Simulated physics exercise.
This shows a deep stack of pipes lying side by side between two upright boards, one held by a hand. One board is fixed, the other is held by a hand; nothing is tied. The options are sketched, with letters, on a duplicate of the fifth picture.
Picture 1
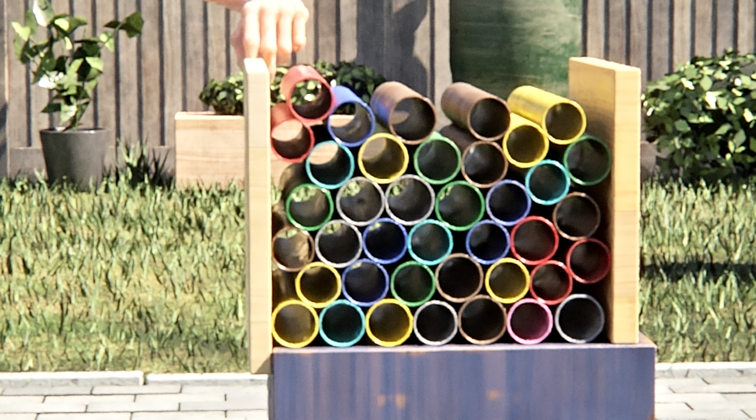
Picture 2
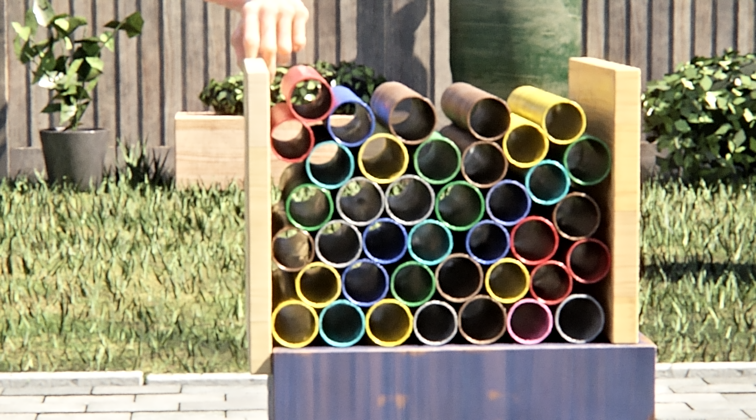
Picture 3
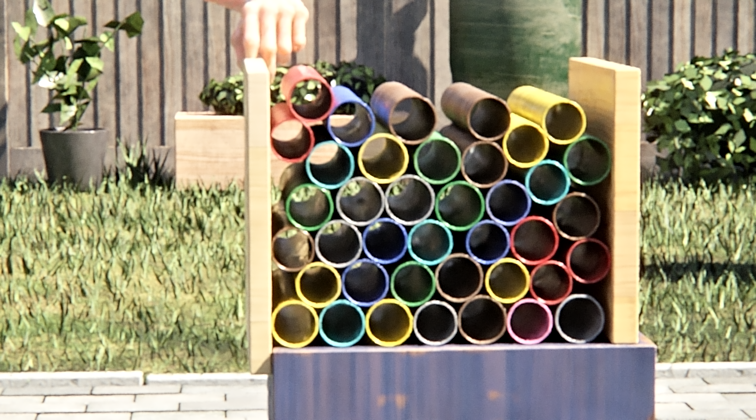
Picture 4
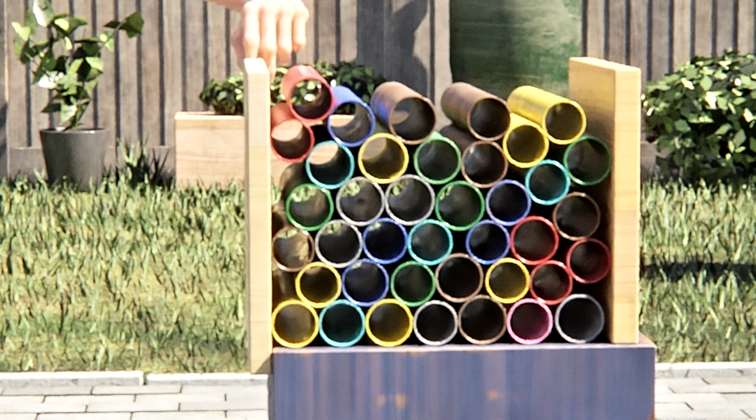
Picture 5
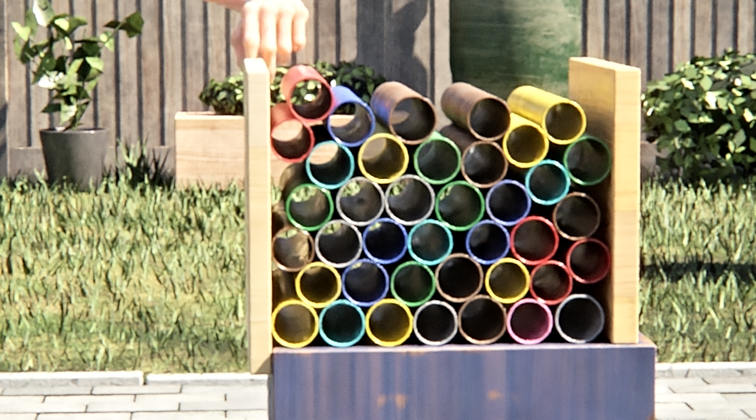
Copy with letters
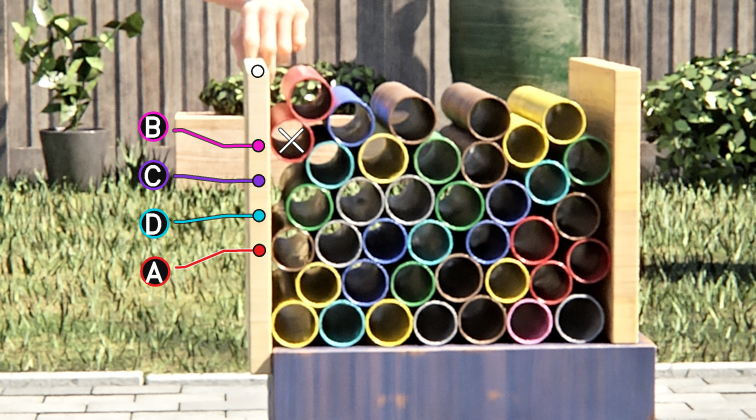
At the start, a deep stack of colourful pipes lies with open ends facing forward between two upright boards, a hand touching the top of the left board. Through to the end, the pipes, the boards and the hand all stay still, with no visible movement.
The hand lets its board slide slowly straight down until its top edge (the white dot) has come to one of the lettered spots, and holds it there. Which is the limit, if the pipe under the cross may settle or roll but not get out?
Mark C is as low as it can go.
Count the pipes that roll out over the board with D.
It comes to two.
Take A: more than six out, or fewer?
Fewer than six.
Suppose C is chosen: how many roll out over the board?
It comes to none.
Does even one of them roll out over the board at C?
At C: No.
On the marked copy, A at (259, 250); B at (258, 146); C at (258, 181); D at (259, 215); the cross at (291, 141); the white dot at (257, 72).
Taking C. A third of the way, top of the board (269, 126).
Two thirds of the way, top of the board (270, 180).
When it is over, top of the board (270, 180), none out over the board, the crossed one still inside.
As for the rest, A lets the crossed one out; B keeps the crossed one inside; D lets the crossed one out.
